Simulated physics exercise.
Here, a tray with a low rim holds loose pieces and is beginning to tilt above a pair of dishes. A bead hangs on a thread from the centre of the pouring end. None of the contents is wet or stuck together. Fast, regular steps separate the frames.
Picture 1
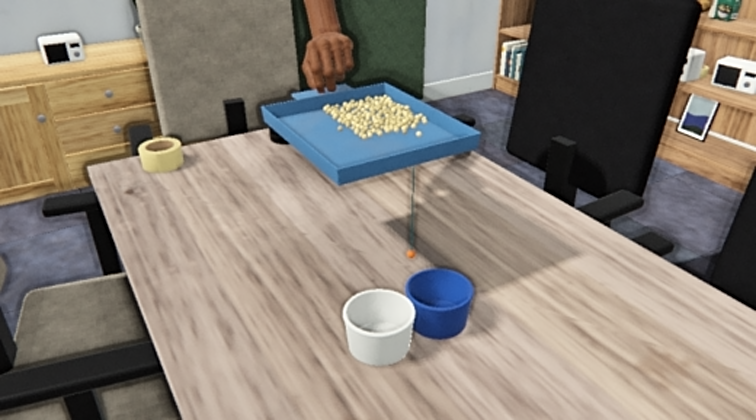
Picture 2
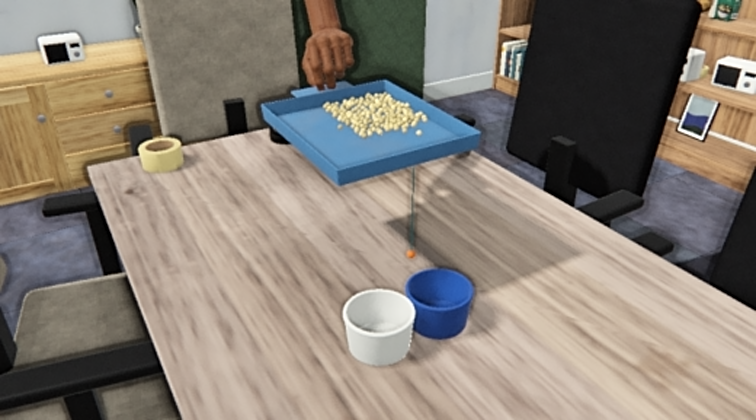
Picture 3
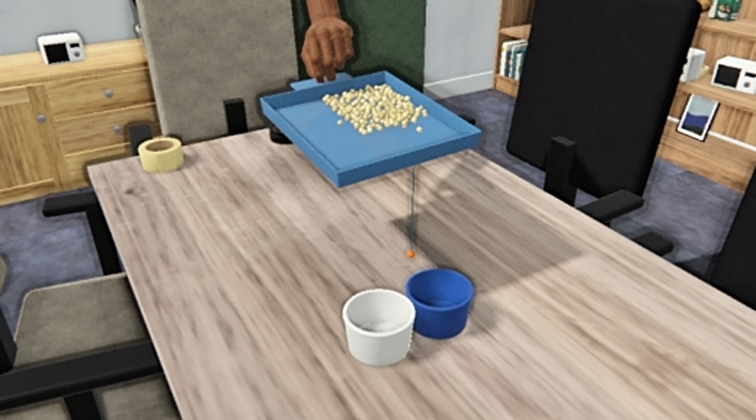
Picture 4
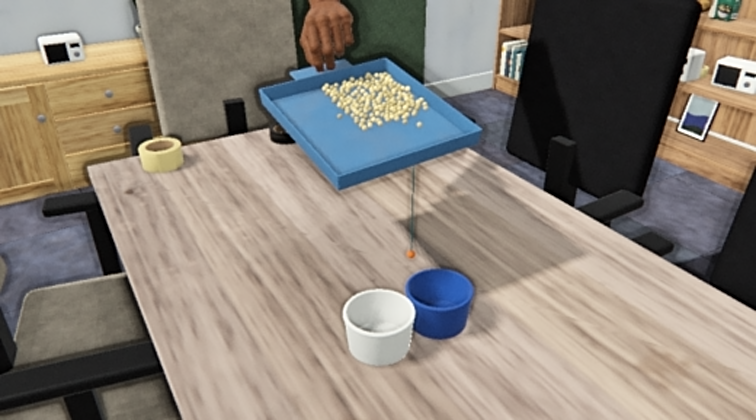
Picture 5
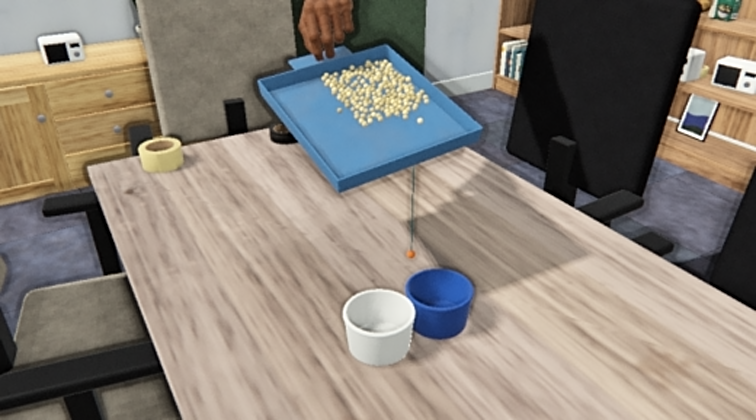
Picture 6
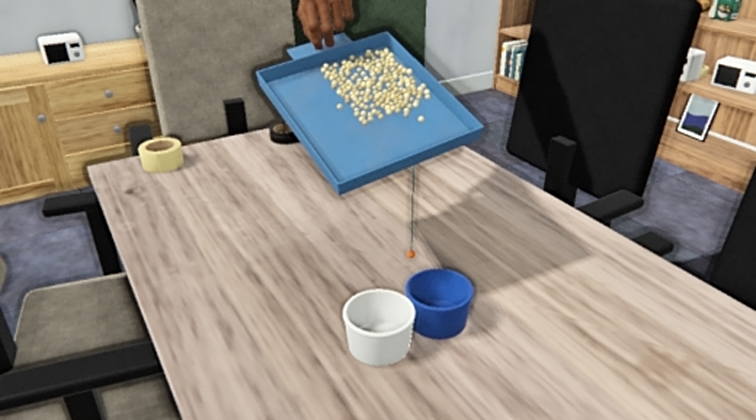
To begin with, a hand holds a blue tray of pale soya beans nearly level above a wooden table, with a white dish and a blue dish below and an orange bead hanging on a thread. The hand then tilts the tray gradually, its front left corner lowest, and the beans shift and spread slightly.
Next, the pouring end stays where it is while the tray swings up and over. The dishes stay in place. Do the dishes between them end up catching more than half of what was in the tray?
No.
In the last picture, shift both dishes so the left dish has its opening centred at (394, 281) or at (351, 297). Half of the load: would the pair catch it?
Place 1: Lower than half; place 2: Higher than half.
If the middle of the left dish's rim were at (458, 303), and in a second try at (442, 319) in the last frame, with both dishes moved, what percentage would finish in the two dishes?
Roughly 0 % and 0 %.
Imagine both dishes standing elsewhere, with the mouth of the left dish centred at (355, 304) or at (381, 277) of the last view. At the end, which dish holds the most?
The dish at left, then the dish at left.
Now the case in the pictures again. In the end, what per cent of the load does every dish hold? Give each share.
Count per hundred - left dish ~ 10, right dish ~ 0.
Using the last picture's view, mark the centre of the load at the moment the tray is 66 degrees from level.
Near (361, 188).
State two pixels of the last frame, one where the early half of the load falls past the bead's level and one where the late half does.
At (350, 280) for the first part, then at (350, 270) for the others.
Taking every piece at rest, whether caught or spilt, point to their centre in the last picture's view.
About (337, 324).
Just after the last frame, tray tipped steeply; the larger part on the tray; just a few in the left dish; just a few in the right dish; about a tenth outside both; roughly a quarter in the air.
A moment on, tray tipped past a quarter turn; roughly half on the tray; about a tenth in the left dish; just a few in the right dish; roughly a third outside both; about a tenth in the air.
Further on, tray tipped past a quarter turn; about a tenth in the left dish; just a few in the right dish; almost all outside both.
When it is over, tray tipped past a quarter turn; about a tenth in the left dish; just a few in the right dish; almost all outside both.
